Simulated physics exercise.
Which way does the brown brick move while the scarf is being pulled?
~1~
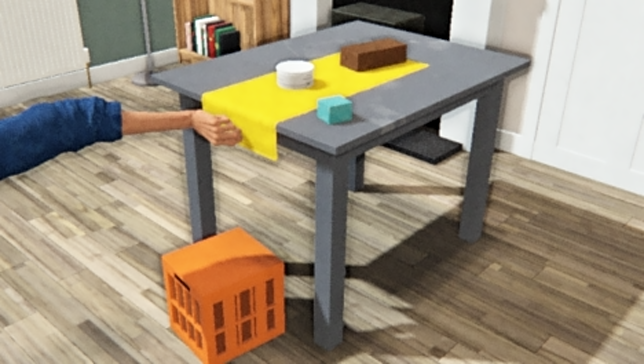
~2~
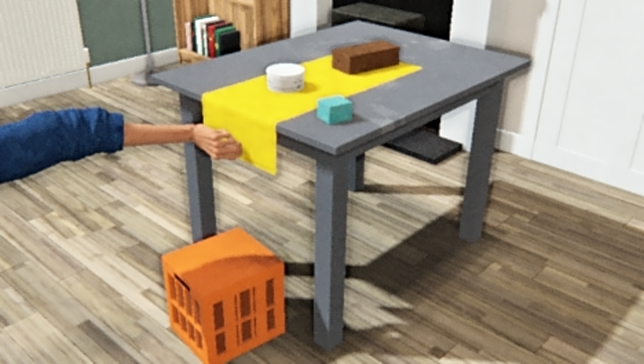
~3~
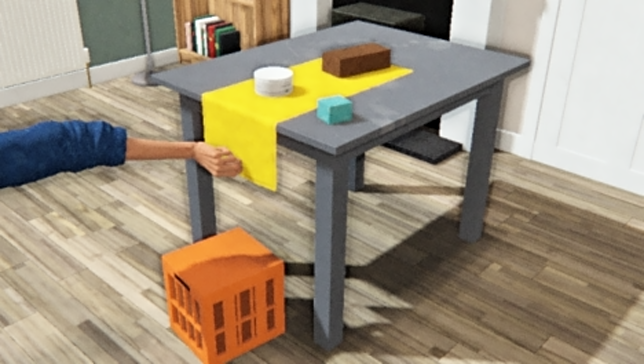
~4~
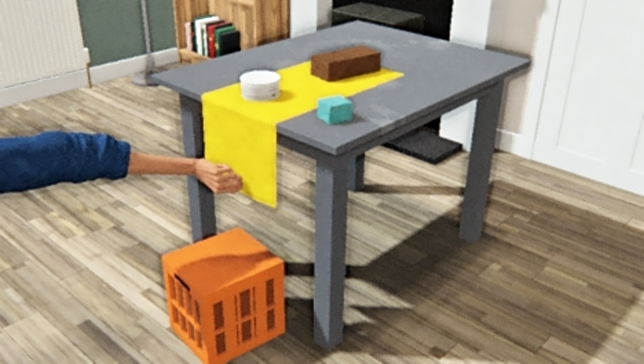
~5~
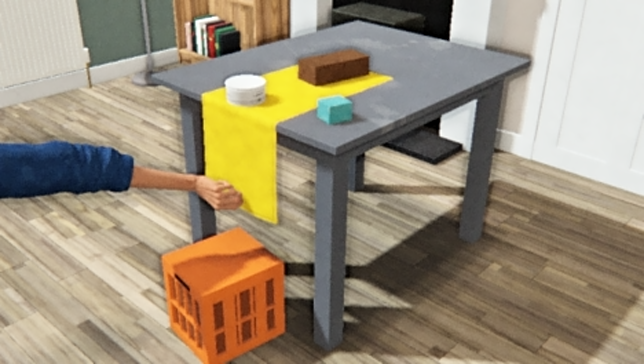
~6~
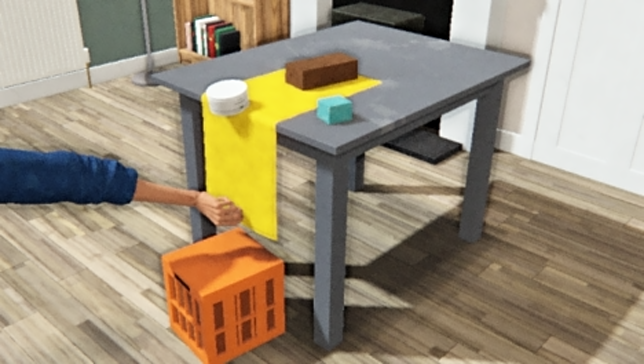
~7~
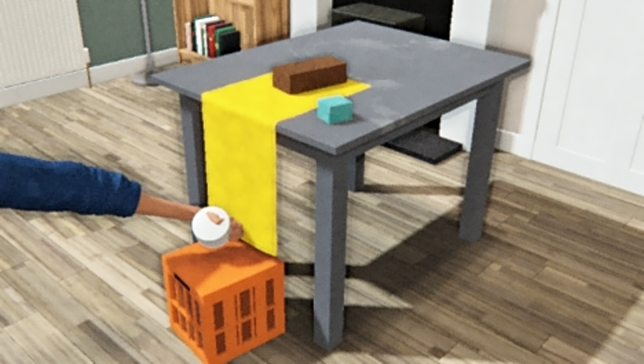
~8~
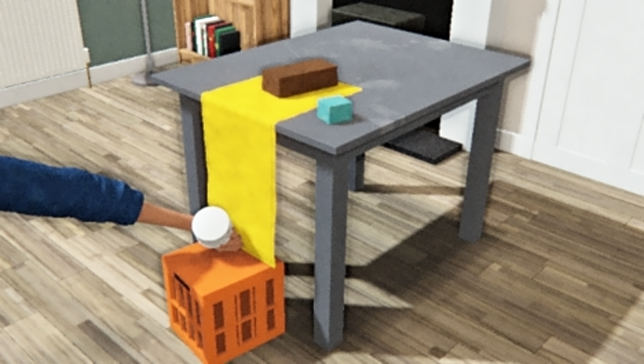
The brick moves to the left, carried along the table with the yellow scarf.
A yellow scarf lies across a grey table in a wood-floored room, seen from slightly above, with a white tub and a brown brick on it and a turquoise block near its edge. An arm in a blue sleeve reaches in from the left and pulls the scarf over the table's end, above an orange crate. The tub and the brick ride left with the cloth while the block stays put. The tub then goes over the edge and drops down by the hand. Finally the hem reaches the crate, the tub is down below, and the brick and block remain on the table.
